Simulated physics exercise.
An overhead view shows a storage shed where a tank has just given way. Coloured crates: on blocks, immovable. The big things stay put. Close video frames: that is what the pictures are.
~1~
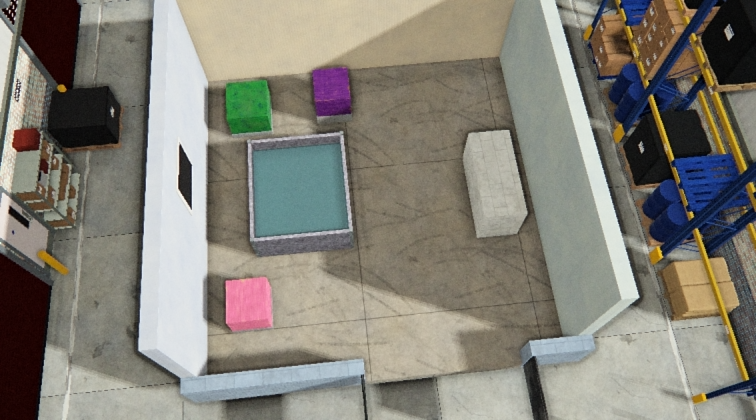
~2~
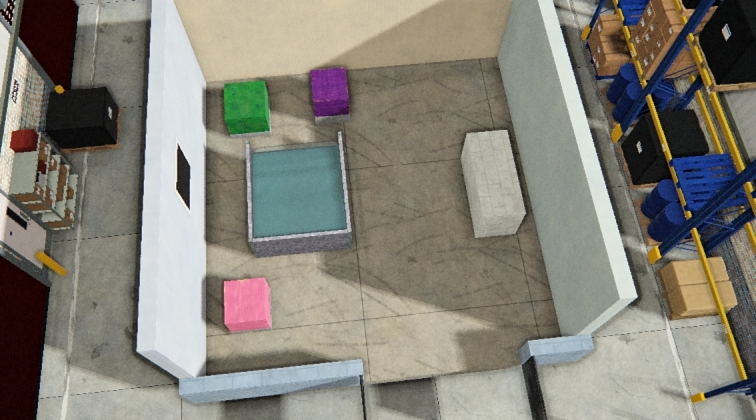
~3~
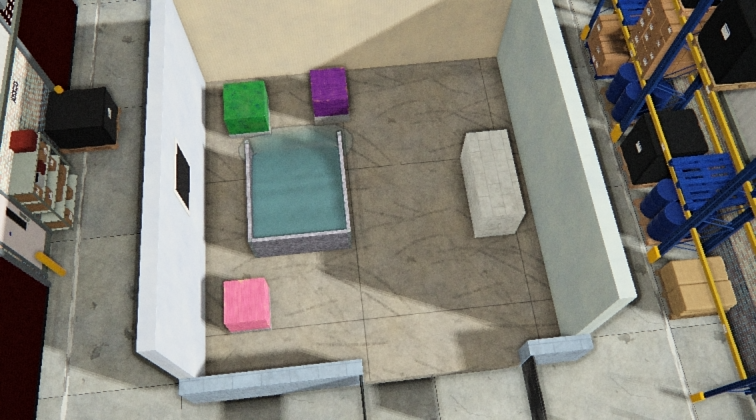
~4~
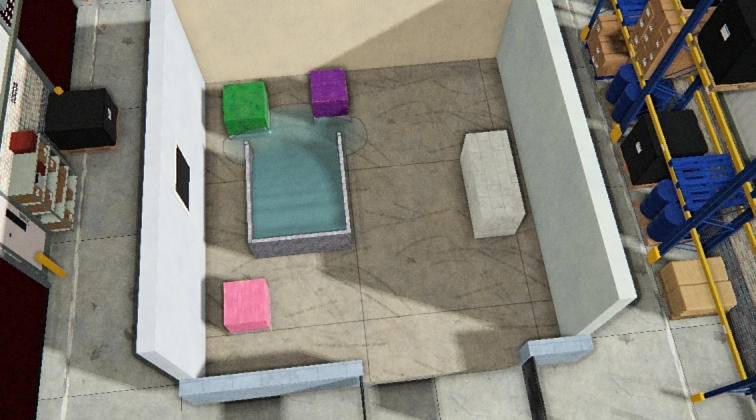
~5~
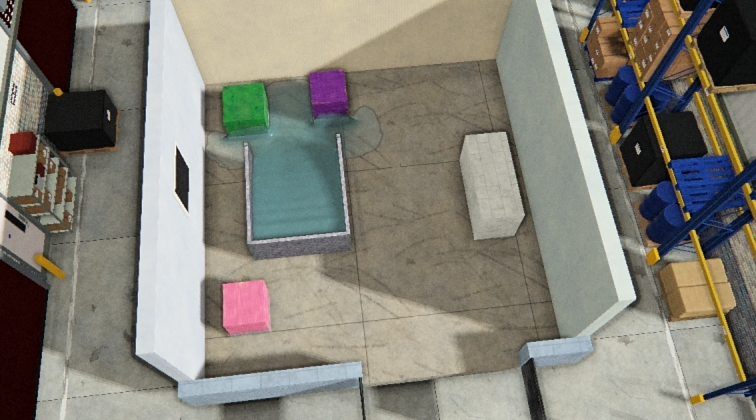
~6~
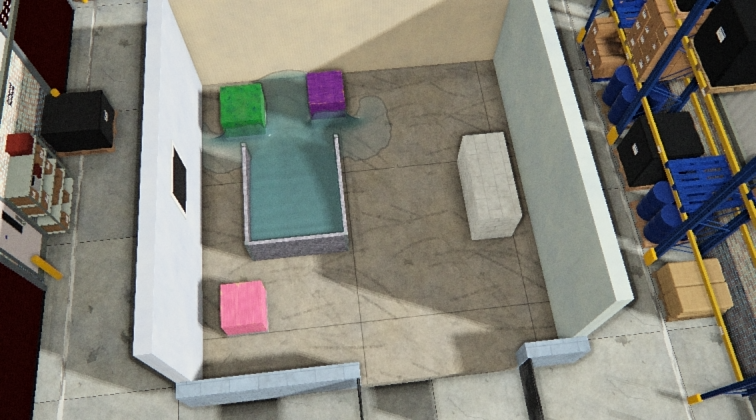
Water pours from the far side of an open tank and spreads around green and purple crates.
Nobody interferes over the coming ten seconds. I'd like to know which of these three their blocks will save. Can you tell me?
Sure: The green crate does get wet; the purple crate does get wet; the pink crate does get wet.
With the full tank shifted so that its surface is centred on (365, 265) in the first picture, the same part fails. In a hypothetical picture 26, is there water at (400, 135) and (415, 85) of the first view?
The first spot is wetted, while the second is wetted.
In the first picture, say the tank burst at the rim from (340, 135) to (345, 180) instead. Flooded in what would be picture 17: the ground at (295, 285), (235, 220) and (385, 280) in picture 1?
In order: Spared, spared, spared.
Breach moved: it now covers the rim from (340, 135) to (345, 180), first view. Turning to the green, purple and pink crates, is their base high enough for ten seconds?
Going through them, the green is never reached, the purple is never reached and the pink is never reached.
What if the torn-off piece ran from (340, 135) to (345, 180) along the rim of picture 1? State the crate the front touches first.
First: The purple-painted one.
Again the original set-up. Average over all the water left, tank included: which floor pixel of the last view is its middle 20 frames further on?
Centre of the water: Near (327, 149).
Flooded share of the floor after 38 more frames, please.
That works out to some 90 in a hundred.
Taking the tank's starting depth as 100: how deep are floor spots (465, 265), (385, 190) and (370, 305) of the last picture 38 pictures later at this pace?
Roughly 2, 6 and 6 per cent, in turn.
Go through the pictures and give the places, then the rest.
In the first picture, the open tank at (299, 187) is whole and still.
In the second picture, the front is at a hidden place, out from the gap on the open tank's far side.
In the third picture, water pours out on the open tank's far side and has run to (243, 149).
In the fourth picture, water pours out on the open tank's far side and has run to (227, 141).
In the fifth picture, water pours out on the open tank's far side and has run to (275, 86).
In the sixth picture, water pours out on the open tank's far side and has run to (380, 106).
A moment on, water covers 25 % of the floor; the green crate water round its plinth, the purple crate water round its plinth, the pink crate not reached.
Next, water covers 50 % of the floor; the green crate water round its plinth, the purple crate water round its plinth, the pink crate water round its plinth.
Then, water covers 55 % of the floor; the green crate water round its plinth, the purple crate water round its plinth, the pink crate water round its plinth.
Later, water covers 90 % of the floor; the green crate water round its plinth, the purple crate water round its plinth, the pink crate water round its plinth.
In the end, water covers 100 % of the floor; the green crate was topped, the purple crate was topped, the pink crate was topped.
